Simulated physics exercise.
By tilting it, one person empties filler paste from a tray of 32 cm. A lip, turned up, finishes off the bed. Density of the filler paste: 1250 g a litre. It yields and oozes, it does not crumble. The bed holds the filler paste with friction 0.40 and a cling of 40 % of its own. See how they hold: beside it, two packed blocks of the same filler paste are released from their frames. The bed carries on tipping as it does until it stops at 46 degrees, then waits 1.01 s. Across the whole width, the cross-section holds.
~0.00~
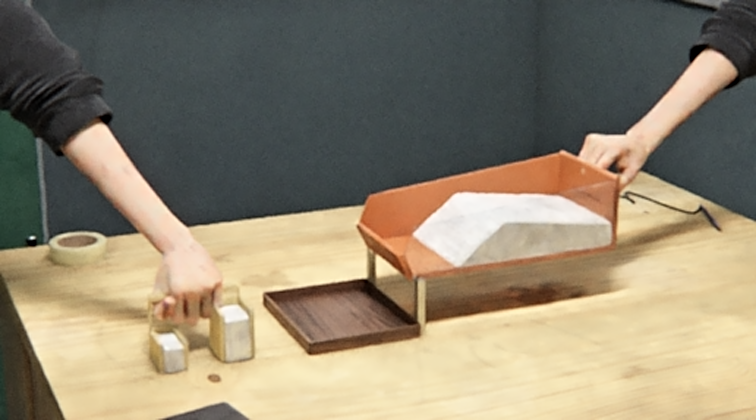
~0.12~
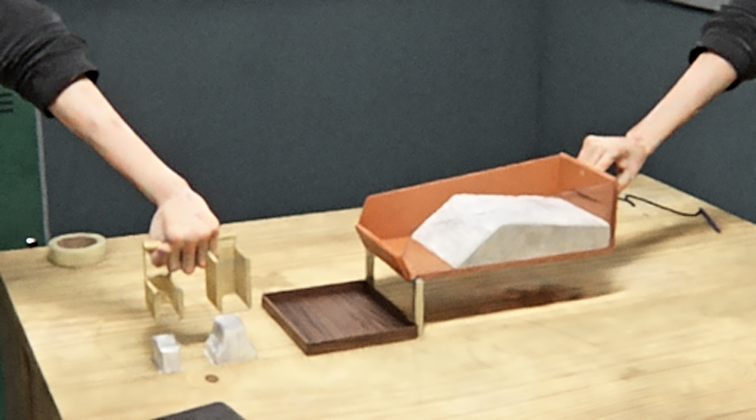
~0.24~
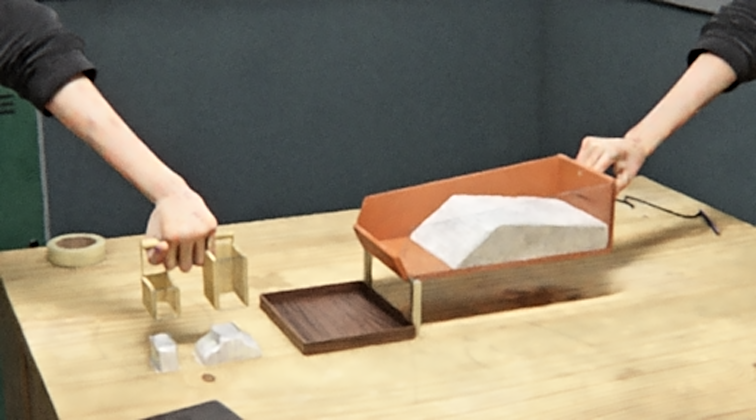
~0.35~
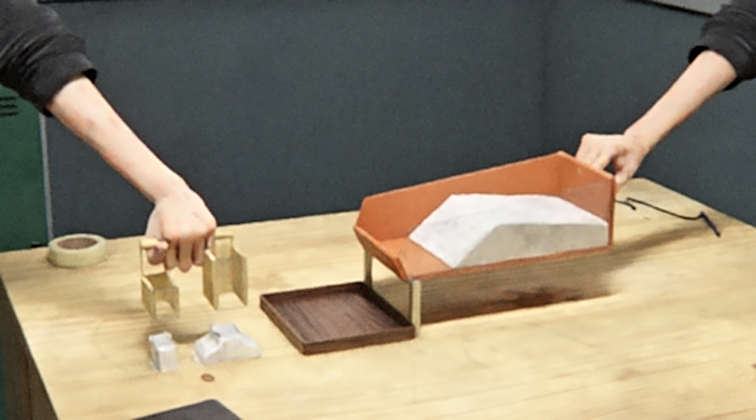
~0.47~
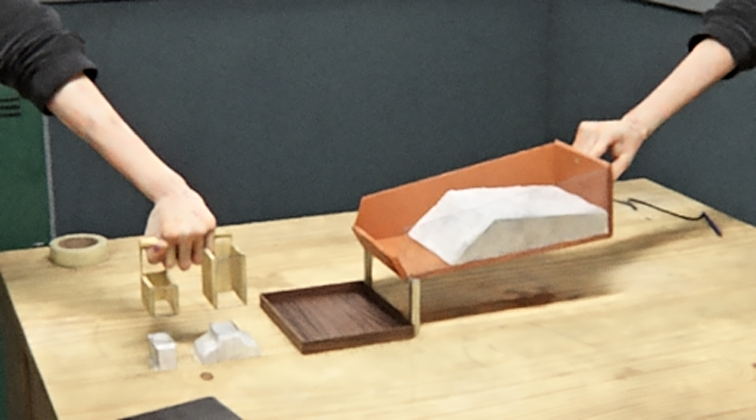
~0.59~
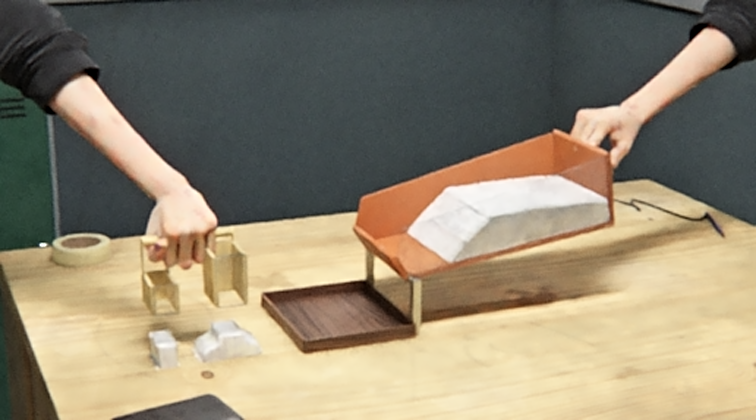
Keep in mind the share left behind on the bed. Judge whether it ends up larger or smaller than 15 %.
It ends up larger than 15 %.
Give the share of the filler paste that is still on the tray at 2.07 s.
Near 30 per cent.
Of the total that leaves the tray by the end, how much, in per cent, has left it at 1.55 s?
Close to 50 in a hundred.
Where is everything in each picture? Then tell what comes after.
In the first picture, top of the high end at (615, 180), tilt 0 degrees; foremost bit of the filler paste at (460, 264); block heights 3.4 cm, 6.1 cm (left to right).
In the second picture, top of the high end at (614, 182), tilt 0 degrees; foremost bit of the filler paste at (458, 265); block heights 3.3 cm, 4.7 cm (left to right).
In the third picture, top of the high end at (612, 182), tilt 0 degrees; foremost bit of the filler paste at (456, 266); block heights 3.3 cm, 3.5 cm (left to right).
In the fourth picture, top of the high end at (611, 179), tilt 1 degrees; foremost bit of the filler paste at (455, 266); block heights 3.3 cm, 3.5 cm (left to right).
In the fifth picture, top of the high end at (608, 168), tilt 4 degrees; foremost bit of the filler paste at (453, 262); block heights 3.3 cm, 3.5 cm (left to right).
In the sixth picture, top of the high end at (606, 156), tilt 7 degrees; foremost bit of the filler paste at (451, 260); block heights 3.3 cm, 3.5 cm (left to right).
After 1.03 s, the tilt is 19 degrees and 100 % is on the bed.
After 1.55 s, the tilt is 33 degrees and 63 % is on the bed.
After 2.07 s, the tilt is 46 degrees and 30 % is on the bed.
After 2.58 s, the tilt is 46 degrees and 30 % is on the bed.
After 3.09 s, the tilt is 46 degrees and 30 % is on the bed.
